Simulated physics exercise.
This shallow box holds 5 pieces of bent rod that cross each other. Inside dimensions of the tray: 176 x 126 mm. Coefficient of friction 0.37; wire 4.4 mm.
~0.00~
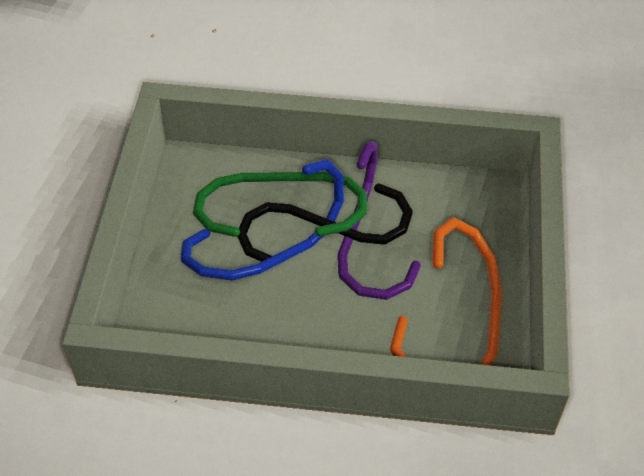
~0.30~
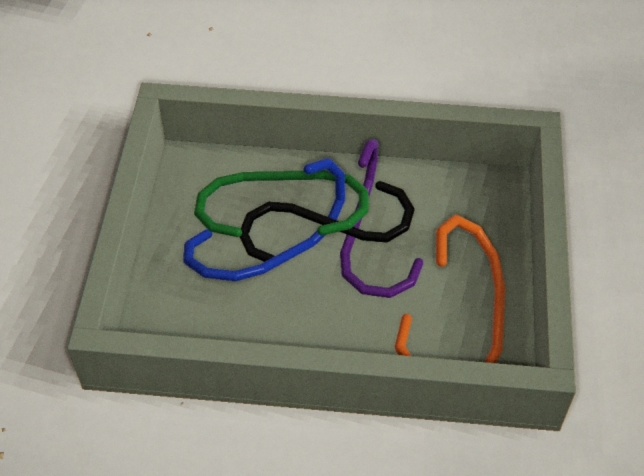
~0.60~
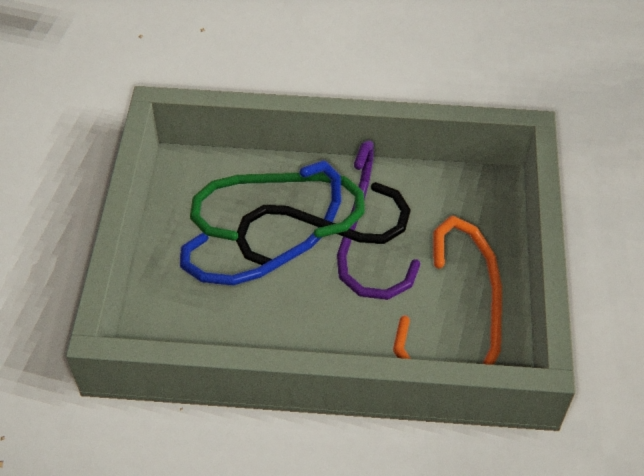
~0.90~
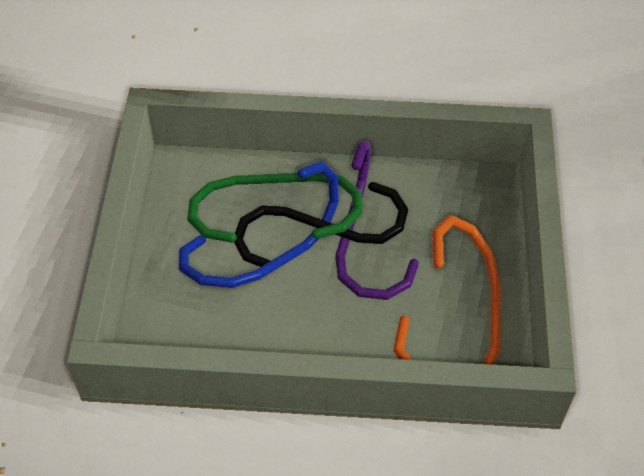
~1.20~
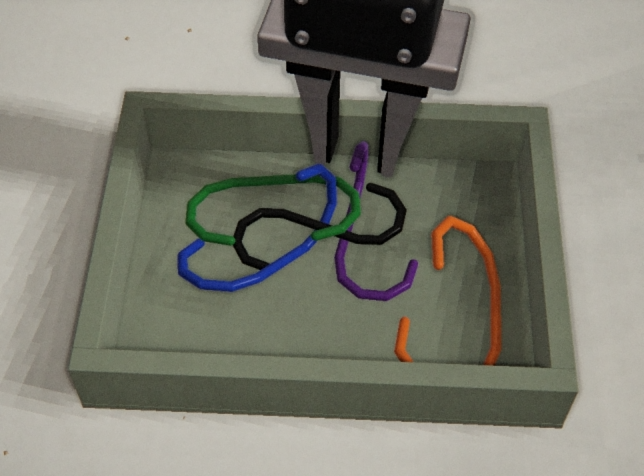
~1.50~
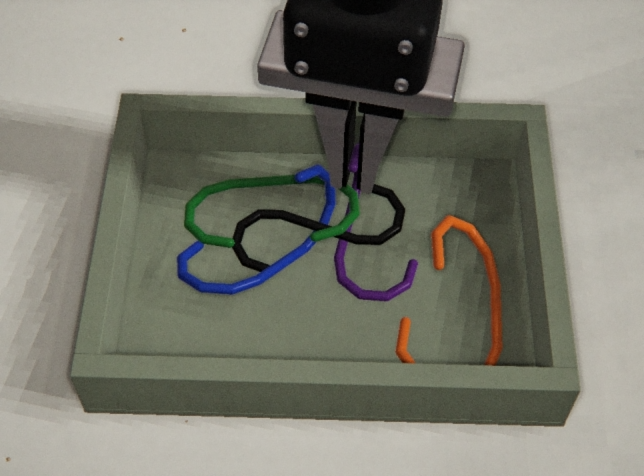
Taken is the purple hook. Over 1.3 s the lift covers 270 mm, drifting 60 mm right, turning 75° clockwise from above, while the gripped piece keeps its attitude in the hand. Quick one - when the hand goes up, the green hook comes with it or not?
It does not, it stays behind.
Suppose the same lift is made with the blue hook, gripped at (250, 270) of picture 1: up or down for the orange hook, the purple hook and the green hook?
In that case the orange hook remains where it was, the purple hook remains where it was, and the green hook is carried along.
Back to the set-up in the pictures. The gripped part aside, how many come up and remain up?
Altogether I count 2.
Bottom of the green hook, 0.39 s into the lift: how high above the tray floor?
0 mm.
After 1.89 s, lowest point more than 20 mm over the tray floor, purple hook 58 mm.
After 2.21 s, lowest point more than 20 mm over the tray floor, purple hook 158 mm, black hook 87 mm.
After 2.80 s, lowest point more than 20 mm over the tray floor, purple hook 272 mm, black hook 201 mm, blue hook 137 mm.
End, hanging purple hook 272 mm, black hook 201 mm, blue hook 138 mm; the other 2 are down.
